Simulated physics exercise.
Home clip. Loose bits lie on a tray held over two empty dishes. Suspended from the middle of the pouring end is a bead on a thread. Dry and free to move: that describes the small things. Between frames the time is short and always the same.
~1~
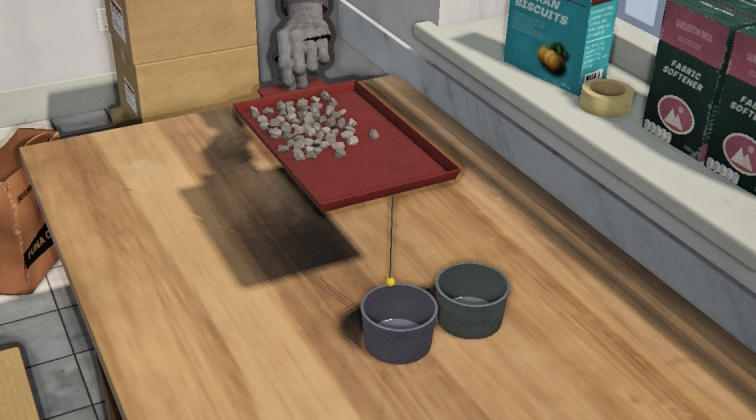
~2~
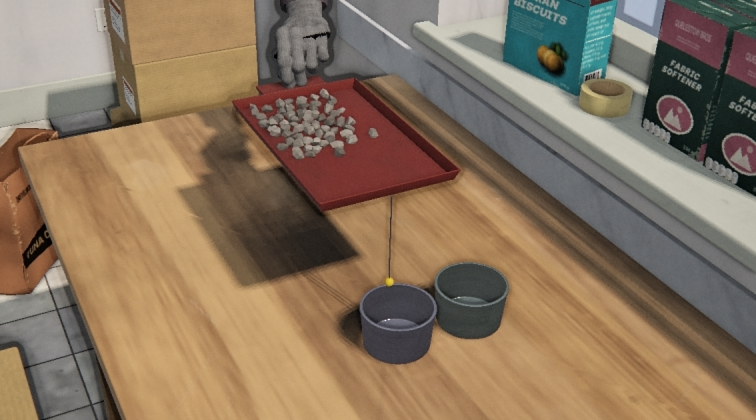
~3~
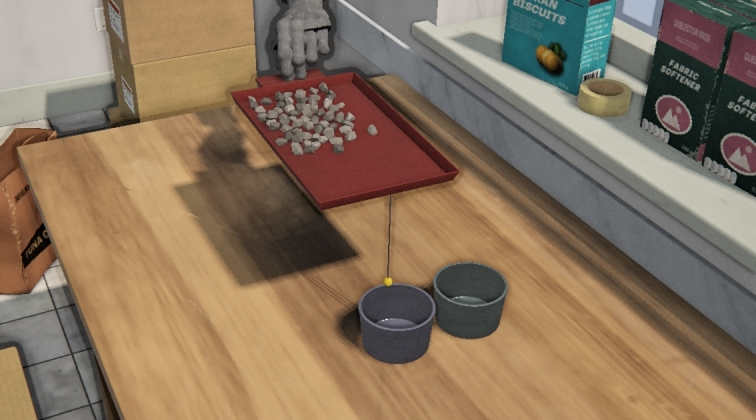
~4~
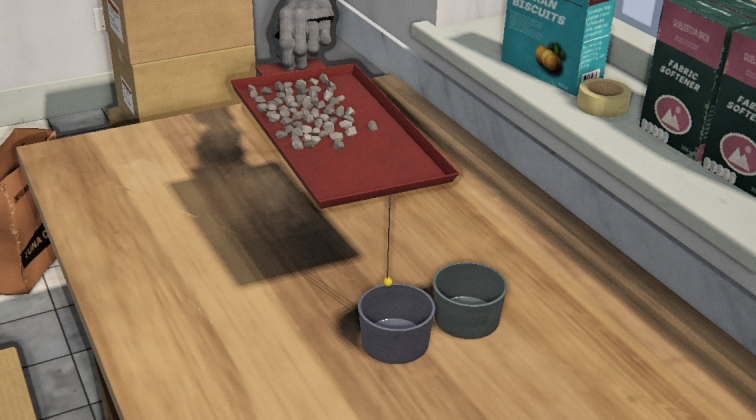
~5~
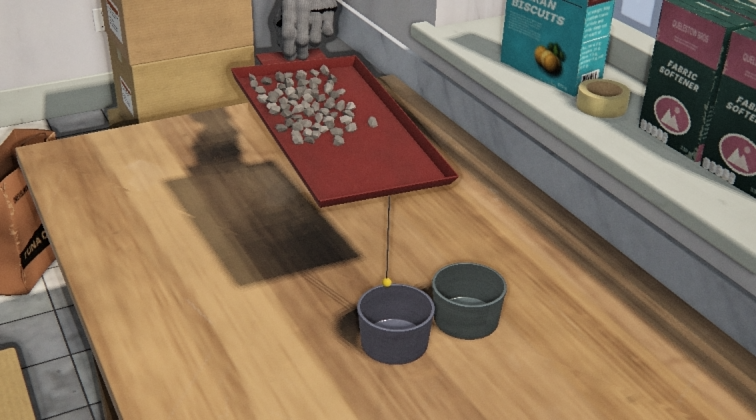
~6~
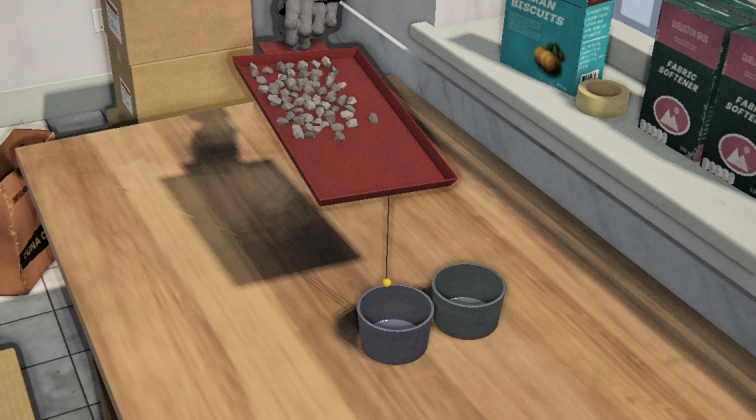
At the start, a grey hand is behind a red tray of small pale bits, held above a wooden table with two empty dishes and a yellow bead hanging on a thread. The tray then tips slightly, its right corner lowest, while the bits stay bunched toward the far end.
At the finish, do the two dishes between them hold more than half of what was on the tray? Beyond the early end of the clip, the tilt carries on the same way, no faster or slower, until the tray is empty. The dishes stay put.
Yes.
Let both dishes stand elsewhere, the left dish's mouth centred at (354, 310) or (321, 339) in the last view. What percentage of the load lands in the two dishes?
Trial 1 around 50 percent, trial 2 around 10 percent.
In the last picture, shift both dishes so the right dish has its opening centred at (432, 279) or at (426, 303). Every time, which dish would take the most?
Well, the first go goes to the rightmost dish, and the second to the rightmost dish.
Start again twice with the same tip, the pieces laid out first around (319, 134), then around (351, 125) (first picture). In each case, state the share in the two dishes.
It would be 90 in a hundred, and then 80 in a hundred.
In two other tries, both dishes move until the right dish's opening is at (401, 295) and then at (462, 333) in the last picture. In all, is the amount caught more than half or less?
The first place gets a lesser share, the second a lesser share.
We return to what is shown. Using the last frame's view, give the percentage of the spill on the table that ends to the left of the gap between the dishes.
Share to the left: Near 30 per cent.
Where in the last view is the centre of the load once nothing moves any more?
Last view, resting centre - approx. (463, 316).
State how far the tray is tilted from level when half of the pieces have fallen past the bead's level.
The tilt then is about 70°.
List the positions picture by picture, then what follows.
In the first frame, corners of the pouring end at (323, 201) and (456, 168), level; middle of the load at (309, 121), bits of gravel; left dish at (417, 342); right dish at (491, 318); bead on its thread at (390, 282).
In the second frame, corners of the pouring end at (322, 201) and (455, 169), level; middle of the load at (308, 119).
In the third frame, corners of the pouring end at (322, 200) and (454, 170), tipped barely, lowest at the right corner; middle of the load at (307, 113).
In the fourth frame, corners of the pouring end at (322, 198) and (454, 172), tipped a little, lowest at the right corner; middle of the load at (307, 105).
In the fifth frame, corners of the pouring end at (322, 197) and (453, 174), tipped a little, lowest at the right corner; middle of the load at (308, 98).
In the sixth frame, corners of the pouring end at (322, 196) and (453, 176), tipped a little, lowest at the right corner; middle of the load at (306, 99); left dish at (413, 343); right dish at (487, 318).
Soon, tray tipped steeply; about two thirds on the tray; a small part in the right dish; about a third in the air.
A while on, tray tipped right over; about a quarter on the tray; a small part in the left dish; about half in the right dish; a small part outside both; a small part in the air.
Towards the end, tray tipped past a quarter turn; a small part in the left dish; about two thirds in the right dish; about a quarter outside both.
Finally, tray tipped past a quarter turn; a small part in the left dish; about two thirds in the right dish; about a quarter outside both.
